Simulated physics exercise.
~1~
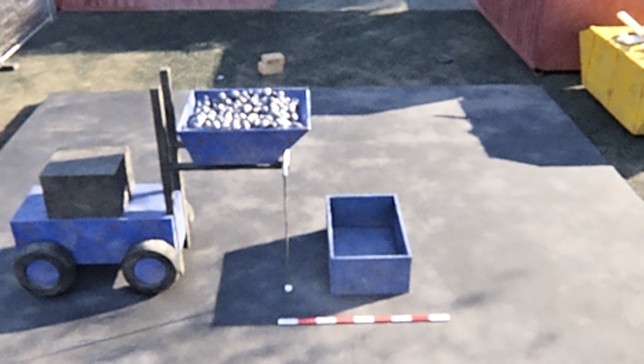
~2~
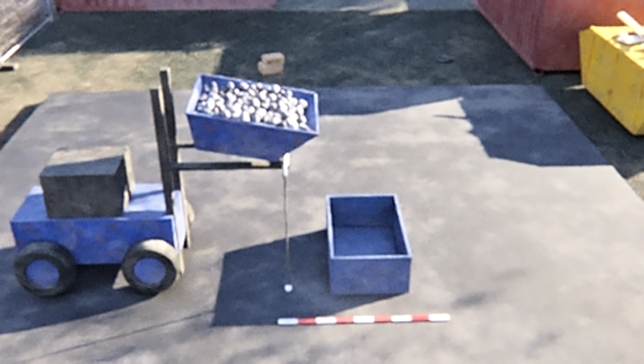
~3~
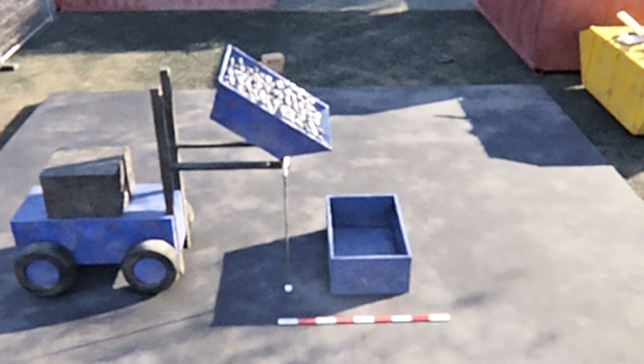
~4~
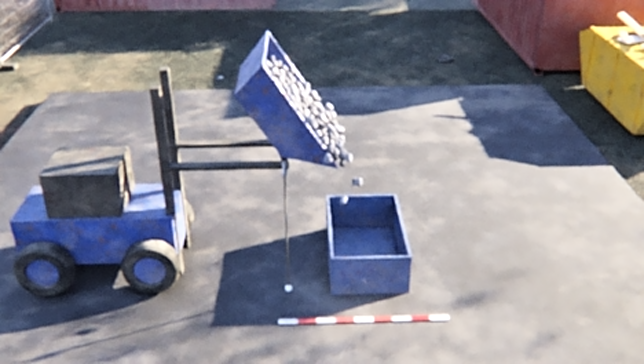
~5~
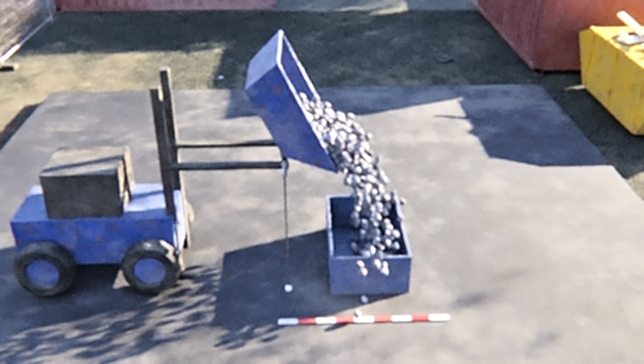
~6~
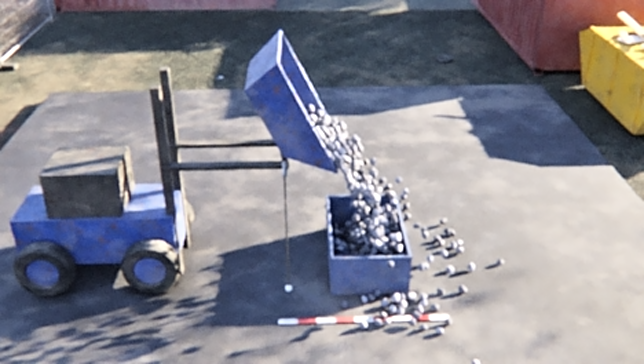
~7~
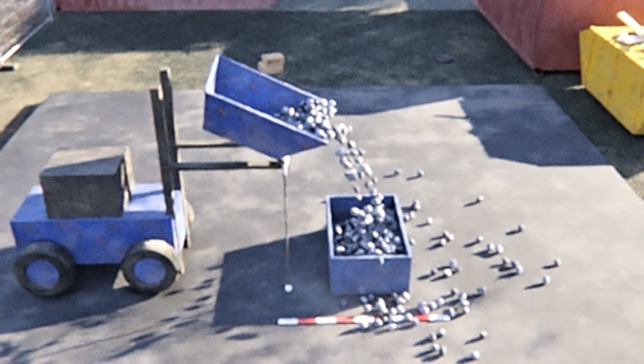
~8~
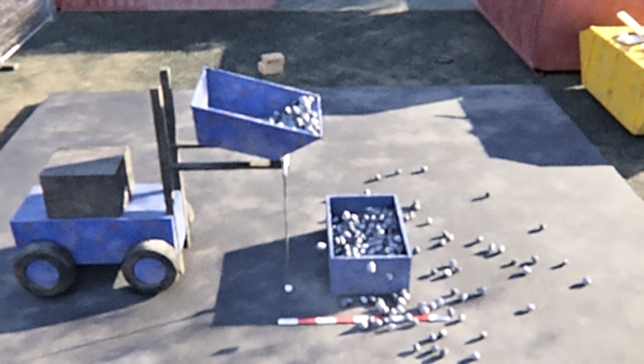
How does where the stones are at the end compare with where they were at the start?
At the start the stones were all heaped in the raised skip on the forklift. By the end most of them were lower down and further right, in the bin, with some scattered on the ground and a few left in the skip.
